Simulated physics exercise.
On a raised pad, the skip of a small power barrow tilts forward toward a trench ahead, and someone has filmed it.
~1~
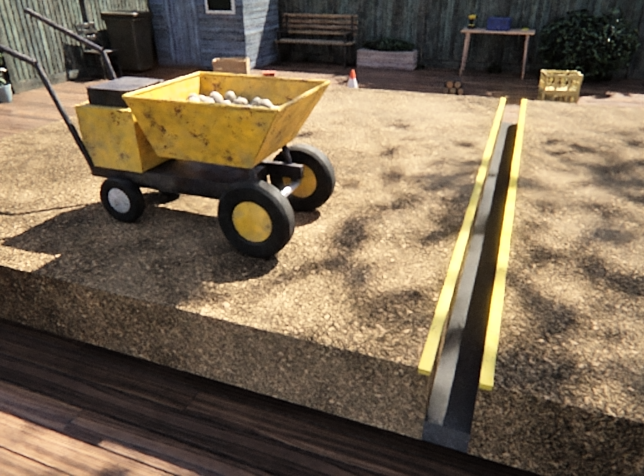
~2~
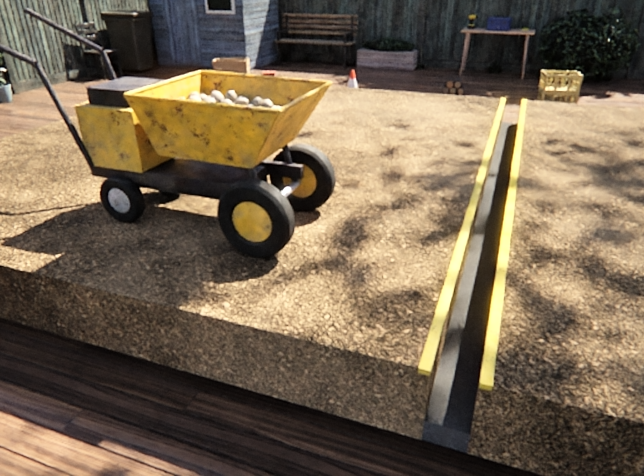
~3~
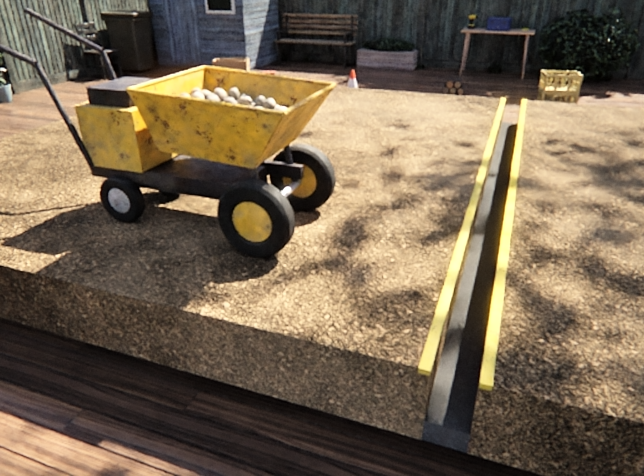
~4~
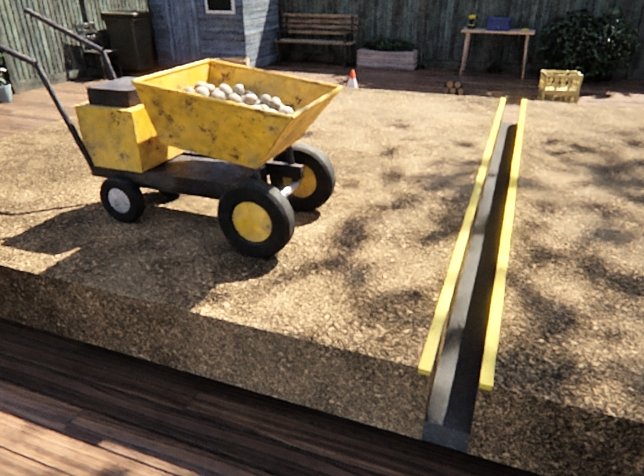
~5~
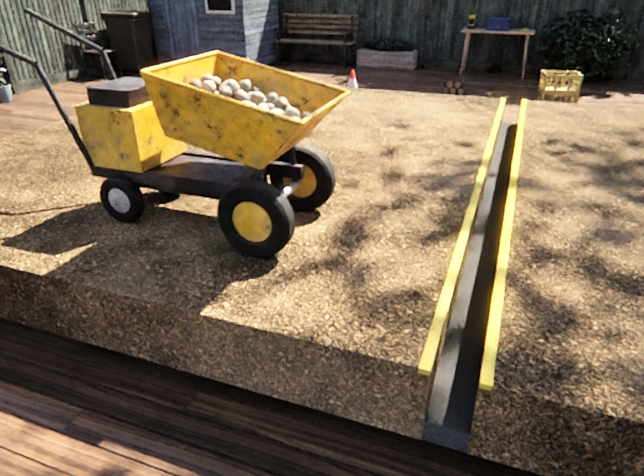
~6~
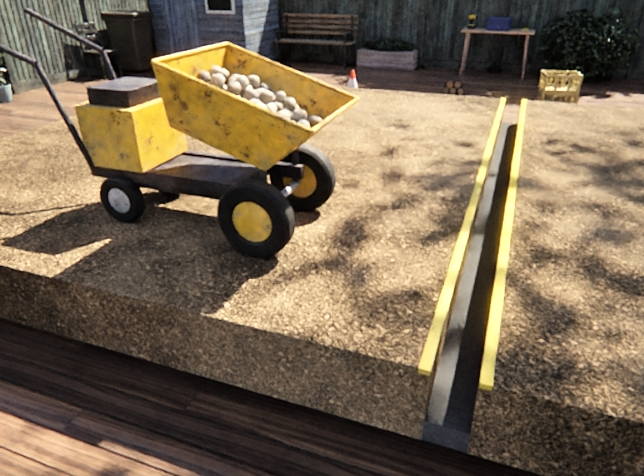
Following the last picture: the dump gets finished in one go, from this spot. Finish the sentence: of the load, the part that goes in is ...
The minority.
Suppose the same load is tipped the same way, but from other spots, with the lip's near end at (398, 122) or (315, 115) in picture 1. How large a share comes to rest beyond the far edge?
80 % and 10 %.
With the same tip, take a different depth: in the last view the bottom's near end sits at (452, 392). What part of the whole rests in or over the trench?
Something close to 30 per cent.
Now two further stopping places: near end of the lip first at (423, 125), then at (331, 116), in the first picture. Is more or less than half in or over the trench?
Spot 1 gives the minor portion, spot 2 gives the bigger portion.
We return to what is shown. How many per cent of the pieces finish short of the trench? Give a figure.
About 70 %.
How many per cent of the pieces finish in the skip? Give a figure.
Share in the skip: Around 0 %.
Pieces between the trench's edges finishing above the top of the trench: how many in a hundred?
The answer is close to 0 per cent.
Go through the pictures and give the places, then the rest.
The first picture shows lip of the skip (277, 111), level; top of the load (224, 107), river pebbles; first edge of the trench (439, 320); far edge (493, 332), the trench under half as wide as the skip, and about as deep as wide.
The second picture shows lip of the skip (278, 112), level; top of the load (225, 106).
The third picture shows lip of the skip (283, 114), tipped barely; top of the load (212, 101).
The fourth picture shows lip of the skip (291, 118), tipped a little; top of the load (219, 105).
The fifth picture shows lip of the skip (301, 124), tipped a little; top of the load (225, 100).
The sixth picture shows lip of the skip (312, 132), tipped clearly; top of the load (224, 91); first edge of the trench (439, 320); far edge (493, 332).
Just after the last frame, skip tipped steeply; every one in the skip.
A moment on, skip tipped right over; the larger part in the skip; about a tenth short of the trench; just a few falling.
Further on, skip tipped right over; roughly a quarter in the skip; roughly two thirds short of the trench; roughly a quarter in or heaped over the trench; just a few beyond it.
When it is over, skip tipped right over; just a few in the skip; roughly two thirds short of the trench; roughly a quarter in or heaped over the trench; just a few beyond it.
